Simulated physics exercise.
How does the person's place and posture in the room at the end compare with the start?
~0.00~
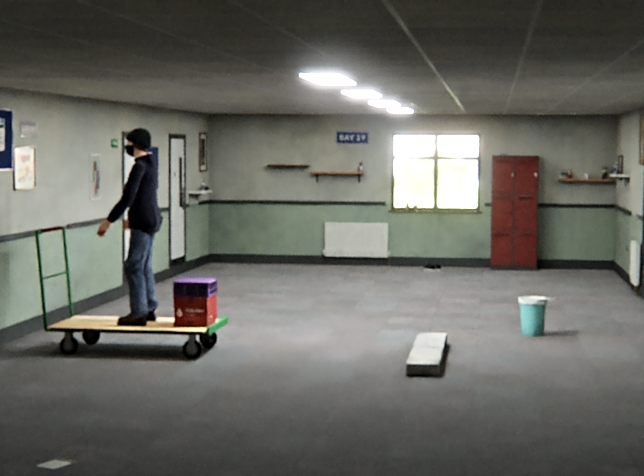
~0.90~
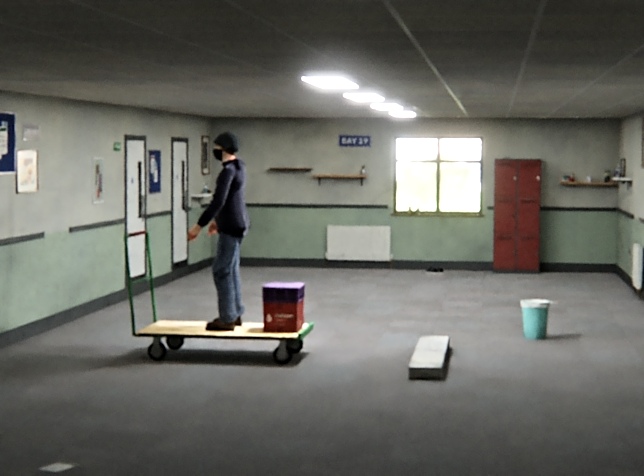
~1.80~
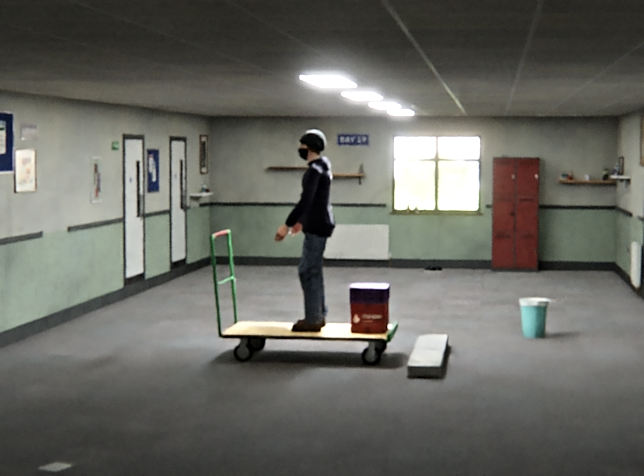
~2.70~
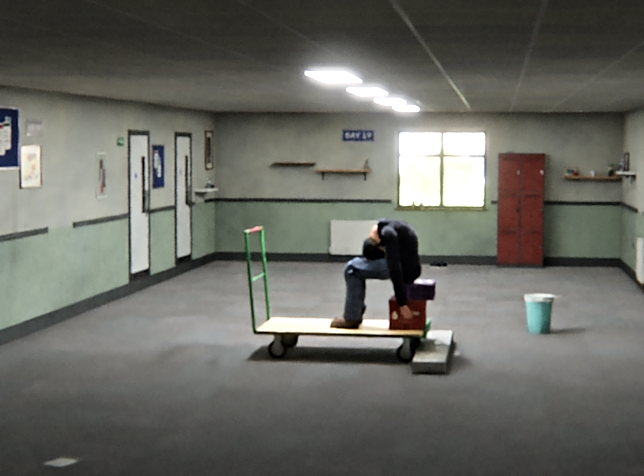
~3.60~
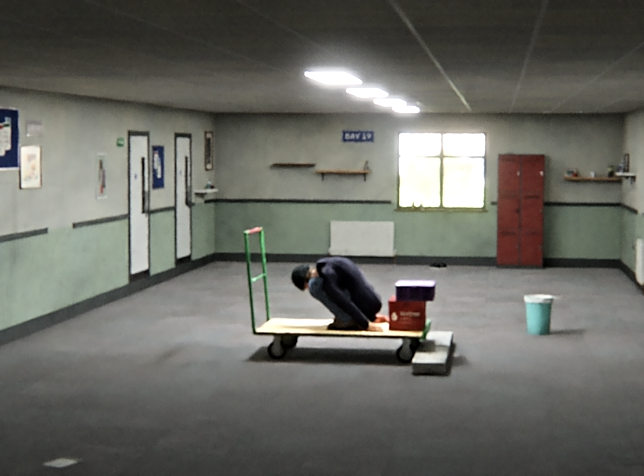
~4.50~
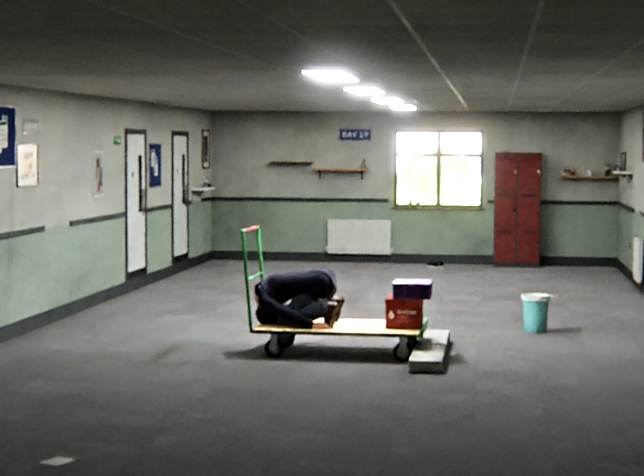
At the start the person stands upright on the trolley at the left side of the room. By the end the person is farther right, nearer the middle of the room, and lies crumpled low on the deck beside the handle.
